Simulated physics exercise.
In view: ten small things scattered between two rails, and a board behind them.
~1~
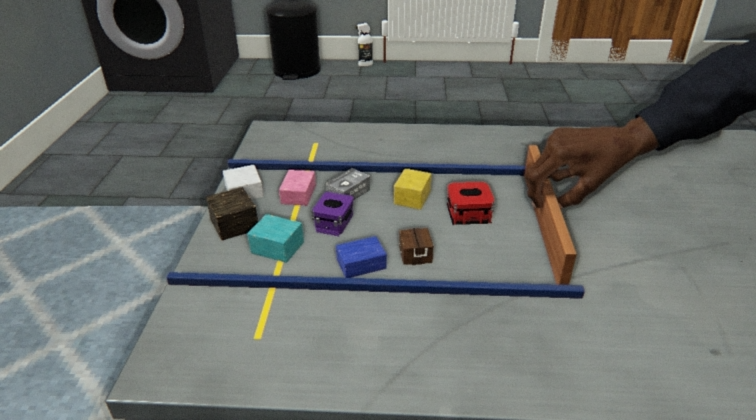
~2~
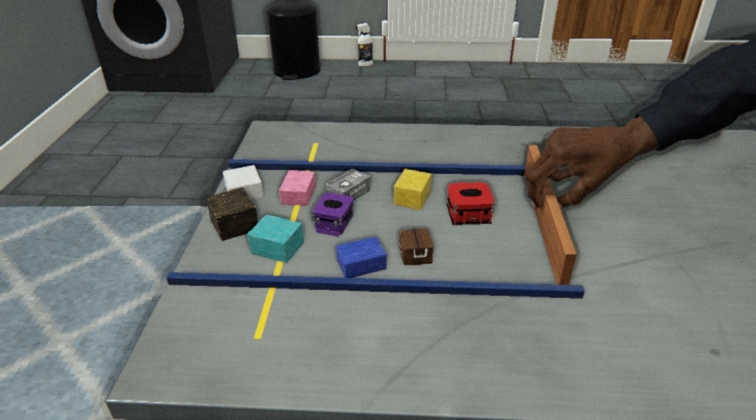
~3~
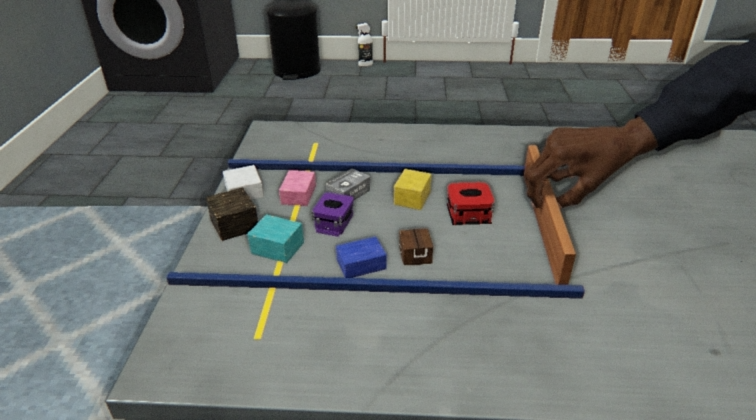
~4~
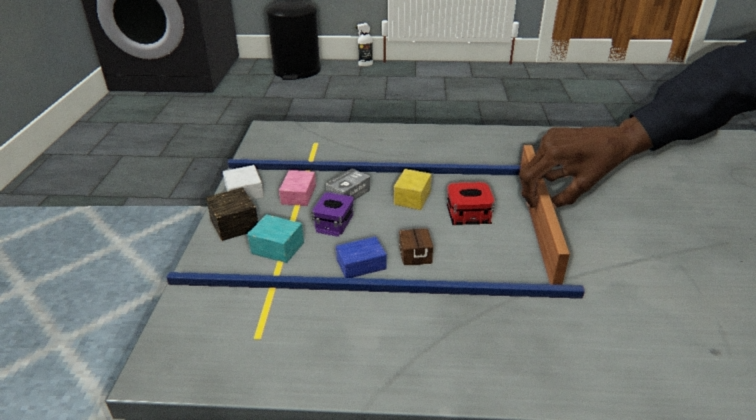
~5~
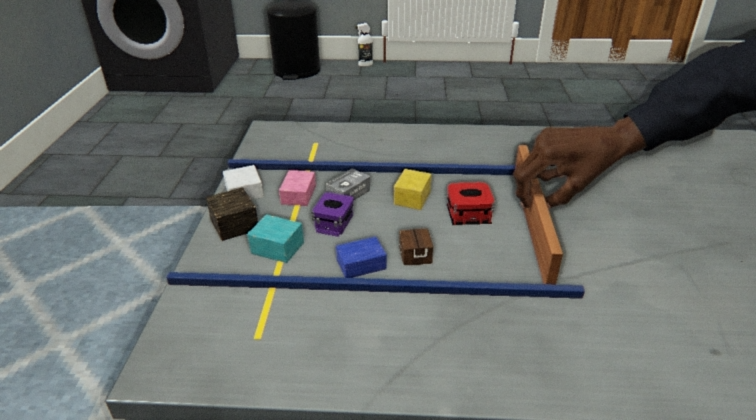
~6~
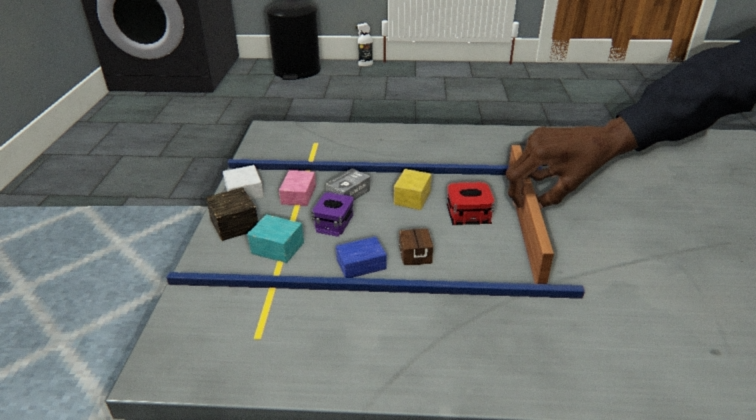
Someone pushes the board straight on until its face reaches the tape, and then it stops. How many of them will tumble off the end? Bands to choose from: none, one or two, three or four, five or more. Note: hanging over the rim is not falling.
Final answer: One or two.
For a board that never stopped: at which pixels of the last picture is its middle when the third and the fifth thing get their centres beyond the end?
Its centre point is roughly (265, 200) and later (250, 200).
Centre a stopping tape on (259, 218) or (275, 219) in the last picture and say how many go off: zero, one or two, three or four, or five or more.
Well, the first gives 3 or 4 and the second gives one to two.
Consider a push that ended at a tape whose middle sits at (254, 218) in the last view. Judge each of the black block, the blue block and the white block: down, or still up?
In short: Black block gone, blue block safe, white block gone.
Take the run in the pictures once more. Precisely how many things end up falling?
Counted up, you get 1.
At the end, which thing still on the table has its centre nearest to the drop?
I reckon it's the black block.
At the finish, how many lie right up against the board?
In contact: 4.
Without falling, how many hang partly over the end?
The number would be 2.
Soon after, none off yet; white block at rest near (243, 184); black block at rest near (233, 213); turquoise block at rest near (276, 239).
In the end, the number that fall off is one or two; gone, white block.
